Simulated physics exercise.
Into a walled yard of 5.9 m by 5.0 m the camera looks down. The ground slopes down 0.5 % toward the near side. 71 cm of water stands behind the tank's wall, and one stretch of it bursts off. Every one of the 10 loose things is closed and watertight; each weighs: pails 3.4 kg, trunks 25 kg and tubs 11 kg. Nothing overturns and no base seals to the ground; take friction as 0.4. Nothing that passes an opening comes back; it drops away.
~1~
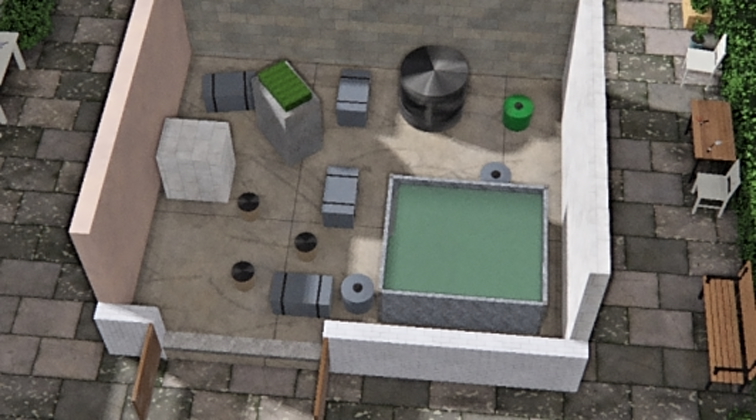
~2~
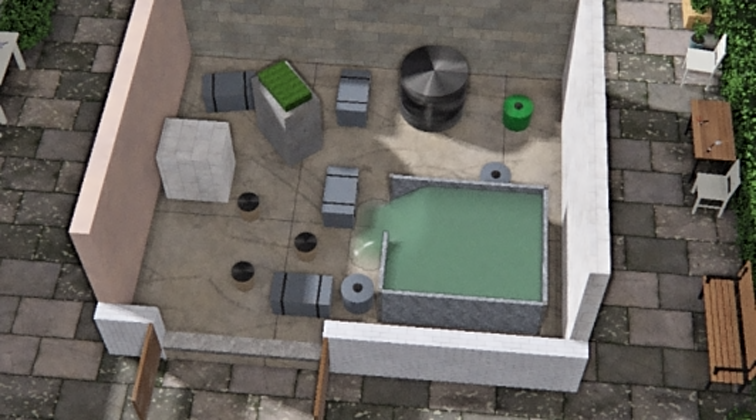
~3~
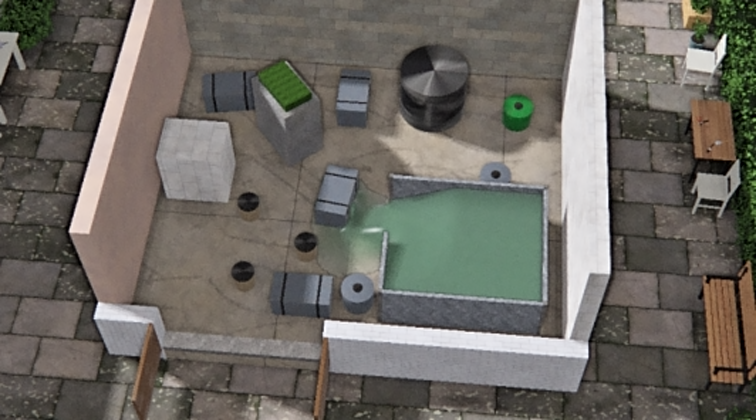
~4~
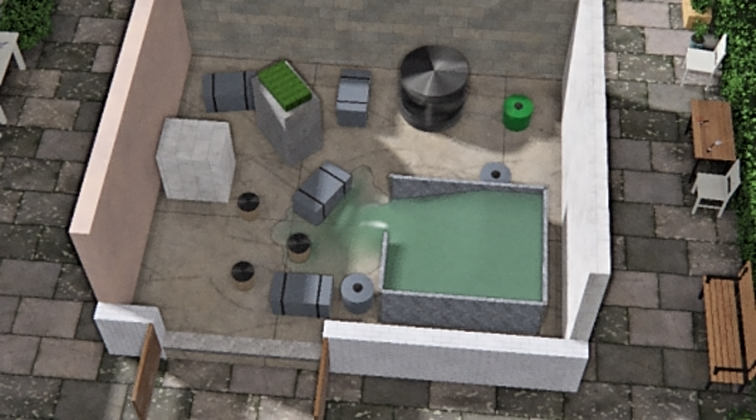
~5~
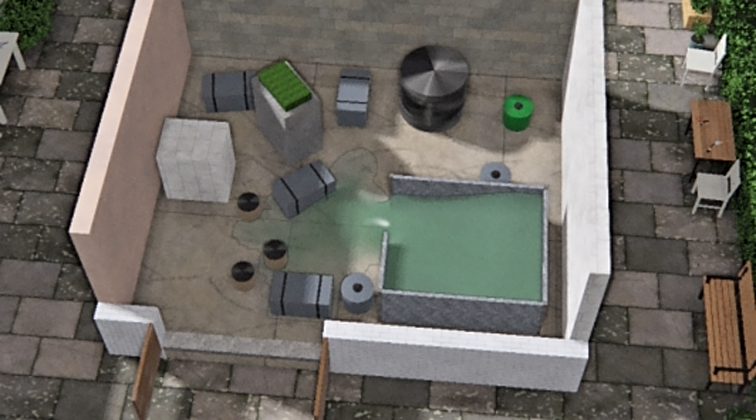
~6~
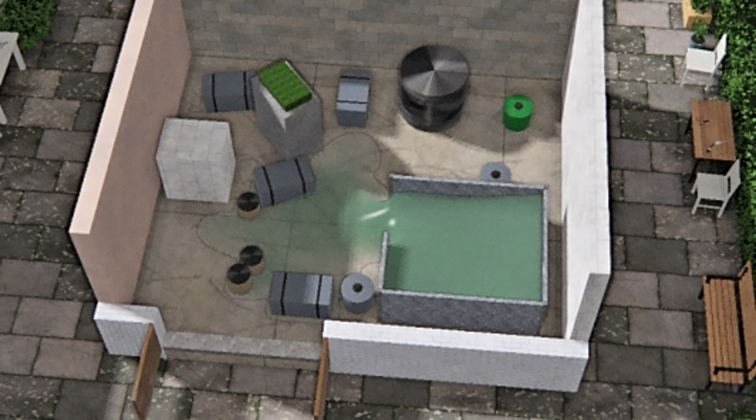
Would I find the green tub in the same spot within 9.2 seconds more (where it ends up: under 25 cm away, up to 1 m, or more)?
It remains close to its start.
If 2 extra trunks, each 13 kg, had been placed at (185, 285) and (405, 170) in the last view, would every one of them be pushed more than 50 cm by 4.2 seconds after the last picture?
In sequence: Beyond it, then within it.
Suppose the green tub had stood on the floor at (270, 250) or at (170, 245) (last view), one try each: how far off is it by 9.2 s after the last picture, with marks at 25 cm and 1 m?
First it is swept away, then it is swept away.
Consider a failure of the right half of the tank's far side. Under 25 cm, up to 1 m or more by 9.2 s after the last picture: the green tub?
Note: Green tub displaced a long way.
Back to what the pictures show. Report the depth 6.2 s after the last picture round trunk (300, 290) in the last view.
About 5 cm.
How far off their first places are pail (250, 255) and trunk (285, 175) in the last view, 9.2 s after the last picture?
The first is gone out, the second sits 140 cm from its start.
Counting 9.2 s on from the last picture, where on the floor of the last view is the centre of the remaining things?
Mean position approx. (386, 185).
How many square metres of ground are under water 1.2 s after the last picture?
I'd put it close to 15 m2.
Then, 1.2 s after the last picture the green tub is near (518, 106), 0.0 m from its start, aground; 0 of 10 are out; 4 afloat.
Then, 3.8 s after the last picture the green tub is near (518, 106), 0.0 m from its start, aground; 2 of 10 are out; 3 afloat.
Then, 6.2 s after the last picture the green tub is near (518, 106), 0.0 m from its start, aground; 3 of 10 are out; 3 afloat.
Then, 9.2 s after the last picture the green tub is near (518, 106), 0.0 m from its start, aground; 3 of 10 are out; 2 afloat.
